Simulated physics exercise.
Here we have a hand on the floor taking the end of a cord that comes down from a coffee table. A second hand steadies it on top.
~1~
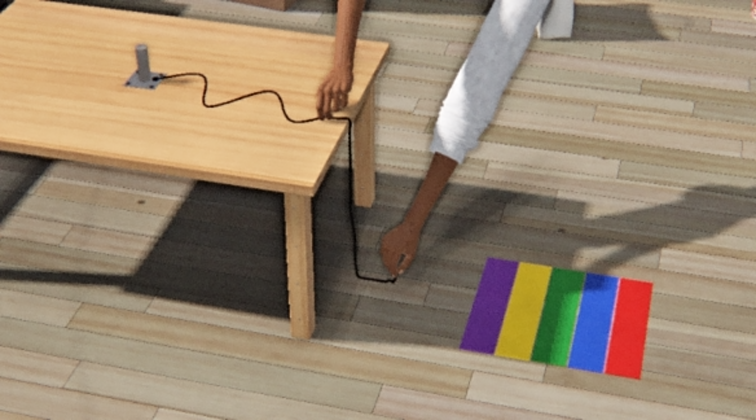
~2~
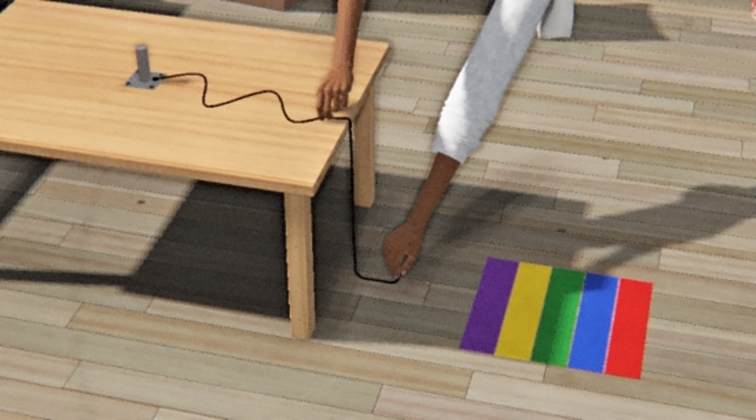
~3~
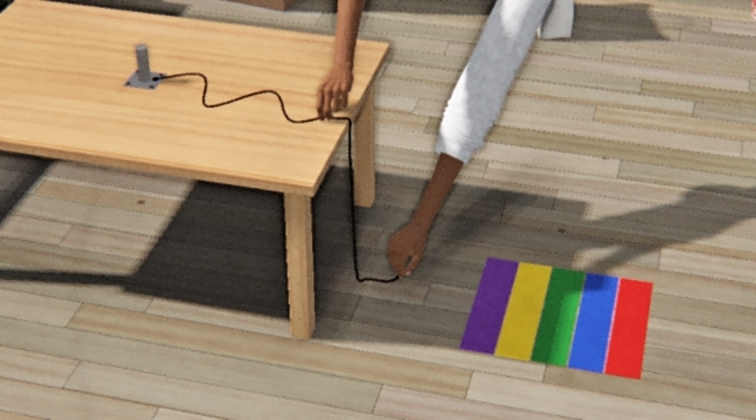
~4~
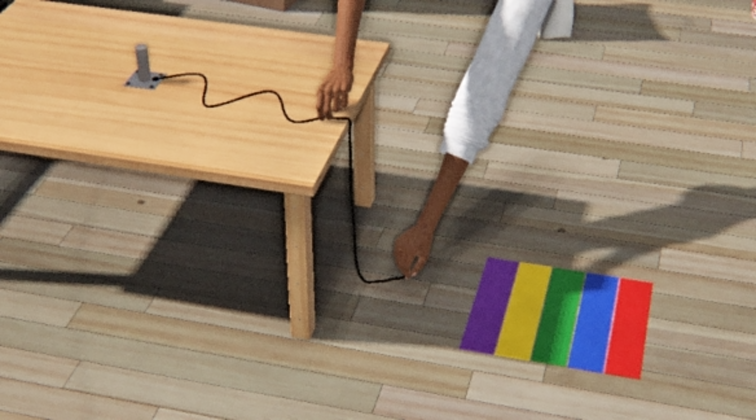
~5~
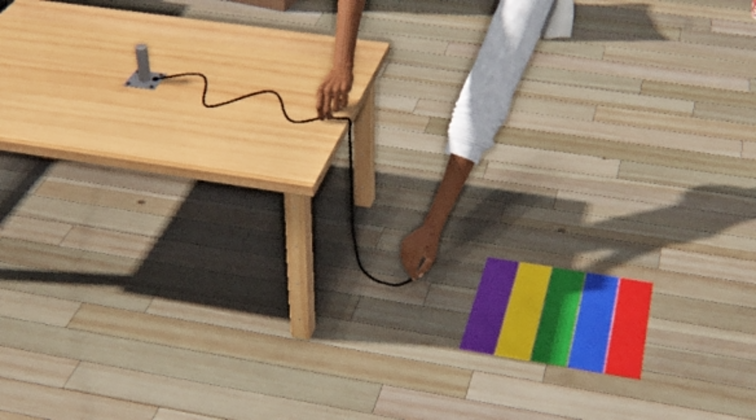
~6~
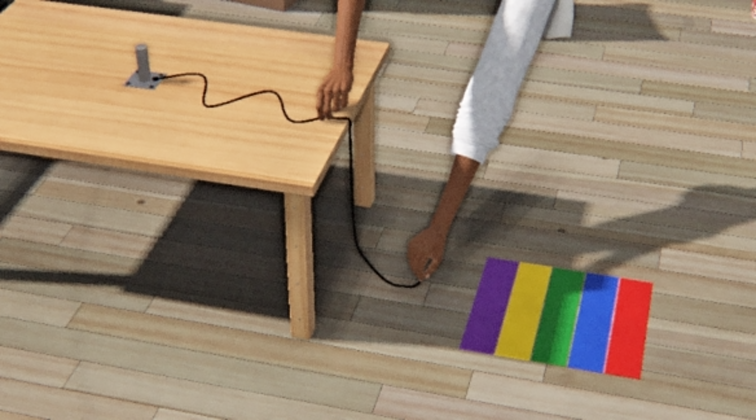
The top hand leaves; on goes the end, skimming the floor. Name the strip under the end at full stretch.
The red one.
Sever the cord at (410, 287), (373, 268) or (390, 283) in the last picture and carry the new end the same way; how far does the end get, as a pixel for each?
Try by try, around (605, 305), (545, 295) and (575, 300).
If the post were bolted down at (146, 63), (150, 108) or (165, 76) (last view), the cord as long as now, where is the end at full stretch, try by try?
Near (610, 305), (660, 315) and (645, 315).
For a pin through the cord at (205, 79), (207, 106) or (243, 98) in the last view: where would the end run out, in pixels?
About (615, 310), (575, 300) and (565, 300).
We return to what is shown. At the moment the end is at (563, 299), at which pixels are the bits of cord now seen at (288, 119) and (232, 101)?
About (357, 145), and the other about (282, 105).
Soon after, end near (563, 299); over green.
After that, end near (605, 306); over blue.
At the stop, end near (630, 310); over red. It halts on the red strip.
